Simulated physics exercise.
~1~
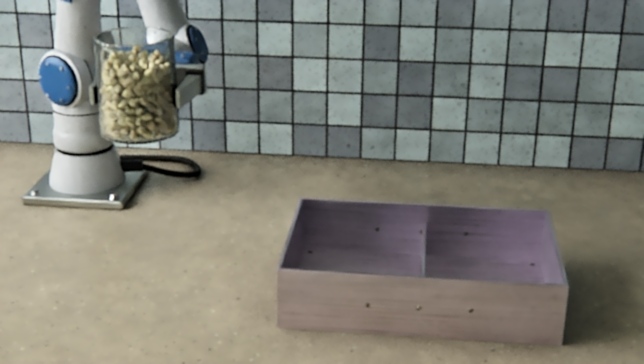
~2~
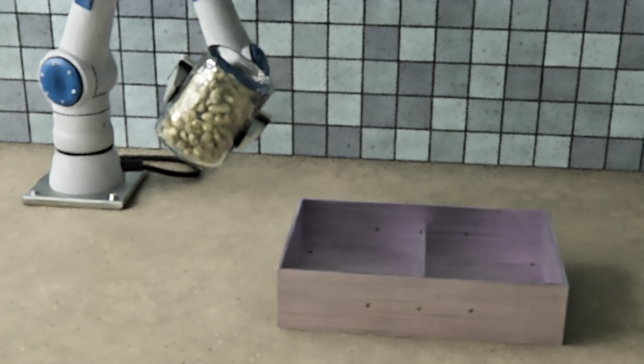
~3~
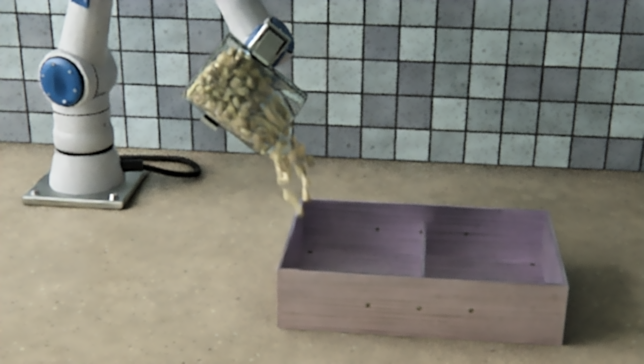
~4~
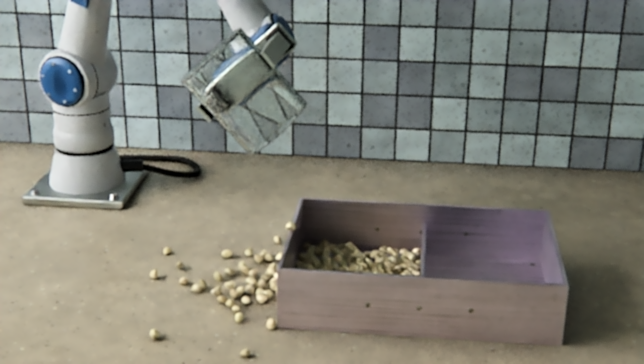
On a tan countertop before a tiled wall, a robot arm carried a clear tumbler of pale beans to the right and tipped it over, pouring most into the left part of a divided purplish box while the rest scattered on the counter beside it.
